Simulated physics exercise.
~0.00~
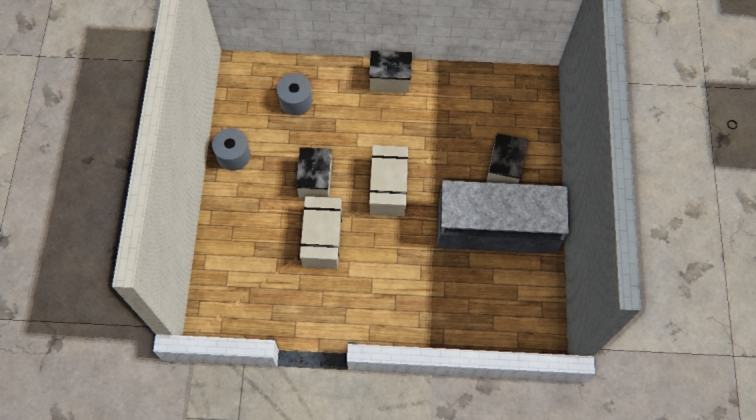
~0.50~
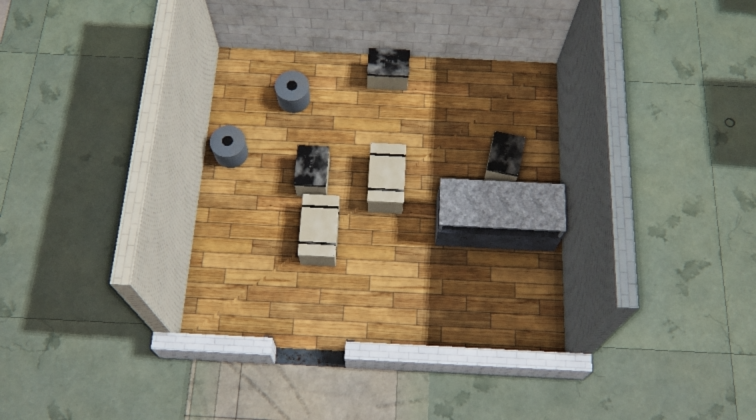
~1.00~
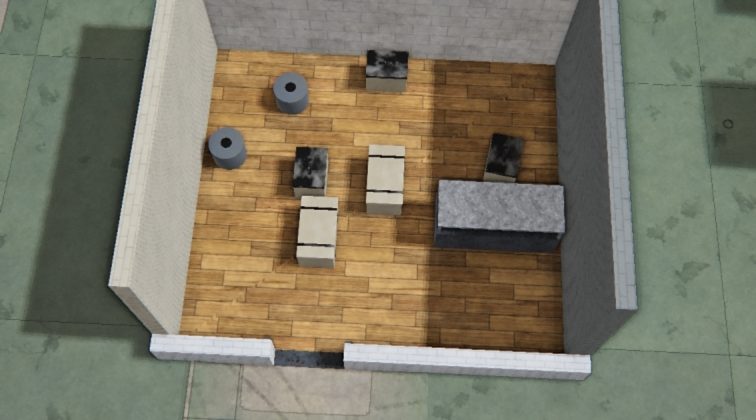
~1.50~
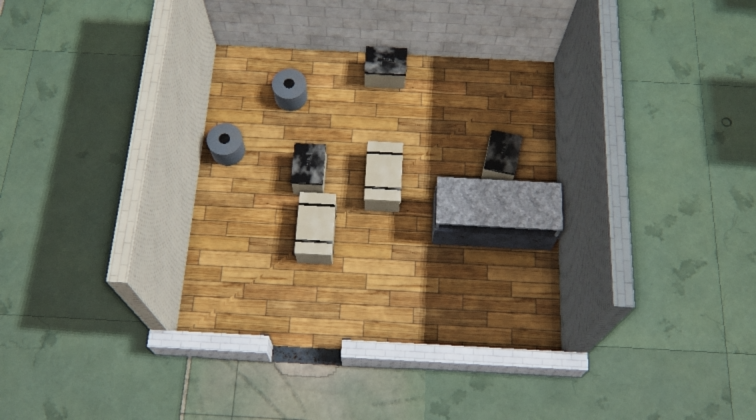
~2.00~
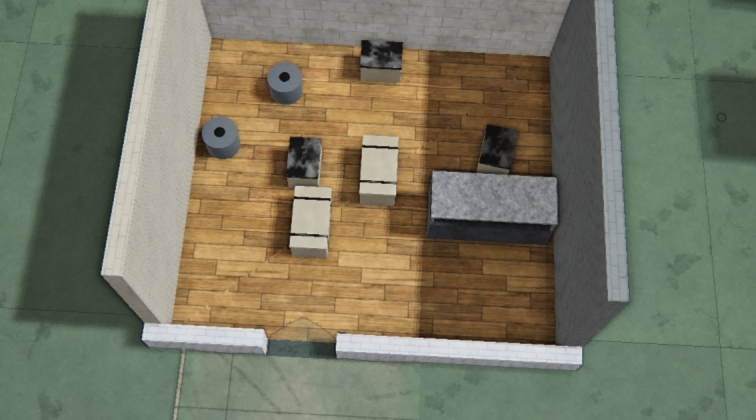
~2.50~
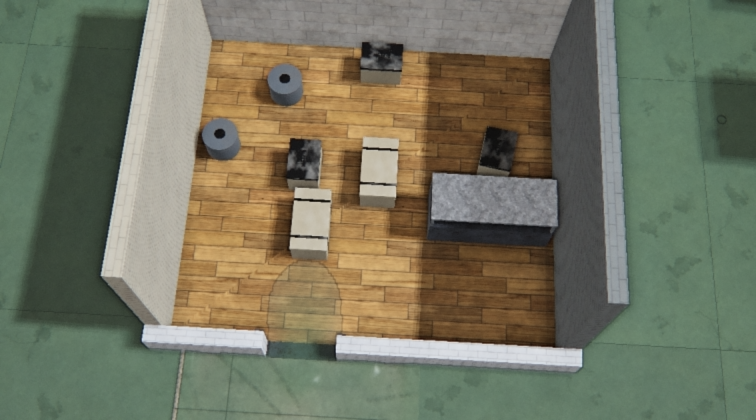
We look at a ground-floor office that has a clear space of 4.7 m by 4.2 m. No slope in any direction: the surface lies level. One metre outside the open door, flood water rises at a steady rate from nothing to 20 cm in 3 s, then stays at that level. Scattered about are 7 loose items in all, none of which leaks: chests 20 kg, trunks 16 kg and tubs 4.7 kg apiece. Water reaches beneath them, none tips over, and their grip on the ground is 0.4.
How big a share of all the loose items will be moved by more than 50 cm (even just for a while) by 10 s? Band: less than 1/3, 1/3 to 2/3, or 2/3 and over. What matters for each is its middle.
Some of them.
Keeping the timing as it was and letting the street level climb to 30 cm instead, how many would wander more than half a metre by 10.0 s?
I count 6 of them in that case.
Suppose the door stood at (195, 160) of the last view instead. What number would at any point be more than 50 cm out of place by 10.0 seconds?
4.
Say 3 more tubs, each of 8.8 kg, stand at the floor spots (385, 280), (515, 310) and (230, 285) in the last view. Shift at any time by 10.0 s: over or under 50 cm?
Sequence: Below the line / below the line / below the line.
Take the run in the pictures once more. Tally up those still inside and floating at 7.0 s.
My tally comes to 2.
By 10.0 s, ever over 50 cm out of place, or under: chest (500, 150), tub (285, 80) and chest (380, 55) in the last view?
In turn: Below the mark, above the mark, below the mark.
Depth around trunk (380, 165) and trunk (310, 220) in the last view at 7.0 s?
About 3 and 5 cm.
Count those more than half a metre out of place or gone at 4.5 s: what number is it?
The number by then is 0.
After 3.5 s 0 of 7 are over 50 cm from their spots; 0 afloat.
After 4.5 s 0 of 7 are over 50 cm from their spots; 0 afloat.
After 7.0 s 2 of 7 are over 50 cm from their spots; 2 afloat.
After 10.0 s 3 of 7 are over 50 cm from their spots, and 3 have been at some point; 3 afloat.
